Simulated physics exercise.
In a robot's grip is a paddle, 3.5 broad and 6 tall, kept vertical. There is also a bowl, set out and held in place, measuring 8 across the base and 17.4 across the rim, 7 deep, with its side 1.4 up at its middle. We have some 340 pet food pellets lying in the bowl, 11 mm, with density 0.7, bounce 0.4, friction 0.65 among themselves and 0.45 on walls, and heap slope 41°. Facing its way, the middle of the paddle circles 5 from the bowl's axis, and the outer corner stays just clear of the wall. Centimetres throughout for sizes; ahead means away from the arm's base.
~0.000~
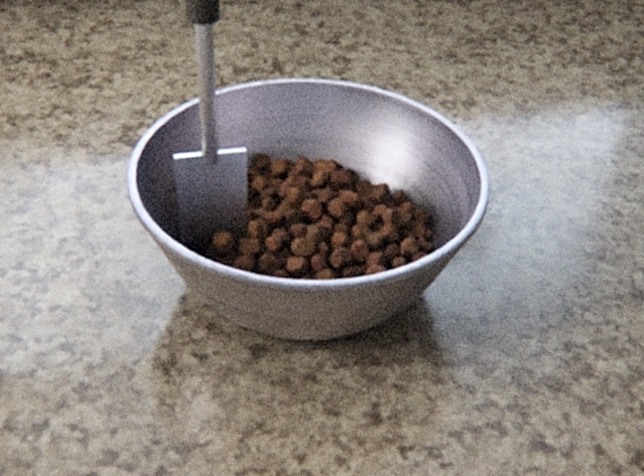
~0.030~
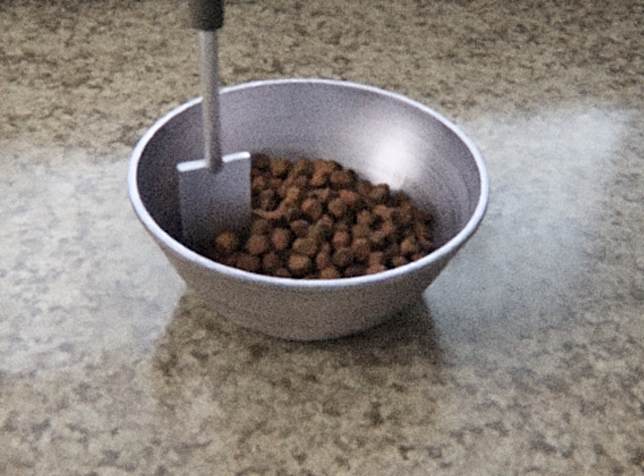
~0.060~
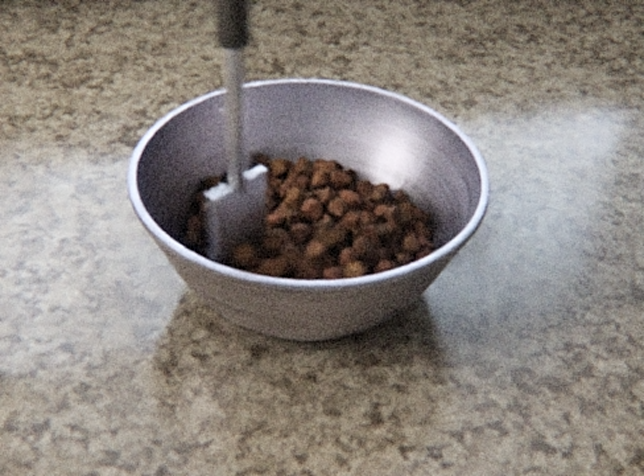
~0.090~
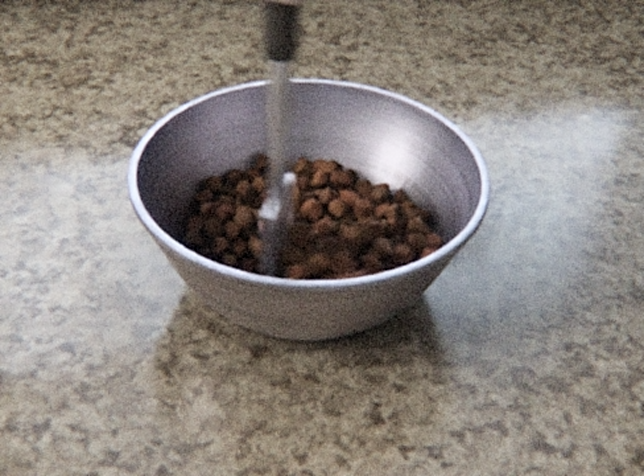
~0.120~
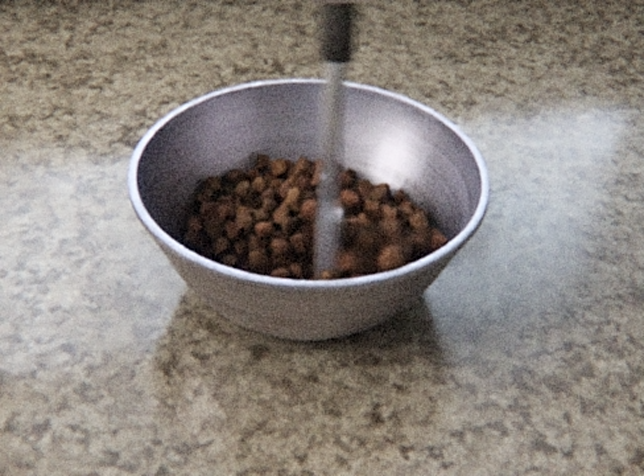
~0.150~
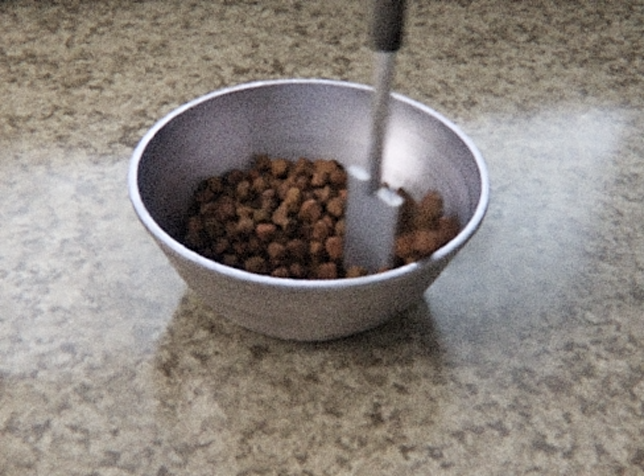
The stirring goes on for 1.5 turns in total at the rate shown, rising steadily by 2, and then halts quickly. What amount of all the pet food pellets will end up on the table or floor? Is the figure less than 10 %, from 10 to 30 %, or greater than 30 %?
The figure is from 10 to 30 %.
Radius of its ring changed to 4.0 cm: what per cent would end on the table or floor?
That would give close to 15 per cent.
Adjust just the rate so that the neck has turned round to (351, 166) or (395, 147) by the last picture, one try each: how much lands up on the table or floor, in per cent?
Close to 10 and 20 in a hundred.
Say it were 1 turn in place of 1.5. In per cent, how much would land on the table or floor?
I'd expect some 10 per cent.
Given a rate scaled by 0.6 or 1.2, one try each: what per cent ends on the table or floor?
It would be about 0 and 15 percent respectively.
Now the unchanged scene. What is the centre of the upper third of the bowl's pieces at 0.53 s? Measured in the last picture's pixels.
I'd say about (309, 245).
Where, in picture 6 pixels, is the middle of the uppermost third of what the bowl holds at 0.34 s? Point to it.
About pixel (253, 165).
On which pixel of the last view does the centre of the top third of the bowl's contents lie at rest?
Around (311, 222).
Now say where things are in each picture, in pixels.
The paddle neck at (209, 127), 0° round; upper third of the load around (310, 220), from x 195 to 425, top at y 160; 342 in the bowl, in the first picture.
The paddle neck at (213, 134), 10° round; upper third of the load around (308, 228), from x 195 to 425, top at y 160, in the second picture.
The paddle neck at (237, 154), 35° round; upper third of the load around (315, 231), from x 195 to 425, top at y 160, in the third picture.
The paddle neck at (280, 168), 60° round; upper third of the load around (329, 231), from x 195 to 430, top at y 160, in the fourth picture.
The paddle neck at (330, 169), 86° round; upper third of the load around (346, 230), from x 195 to 440, top at y 160, in the fifth picture.
The paddle neck at (377, 158), 112° round; upper third of the load around (373, 225), from x 195 to 450, top at y 165; 342 in the bowl, in the sixth picture.
After 0.34 s, 276° round, highest piece 9 above the table; 316 in the bowl, 3 on the table or floor, 23 in flight or on the tool.
After 0.53 s, 81° round, highest piece 9 above the table; 300 in the bowl, 37 on the table or floor, 5 in flight or on the tool.
After 0.82 s, 180° round, highest piece 5 above the table; 295 in the bowl, 47 on the table or floor.
After 1.52 s, 180° round, highest piece 5 above the table; 295 in the bowl, 47 on the table or floor.
In the end, 295 in the bowl, 47 on the table or floor. That is 14 % on the table or floor.
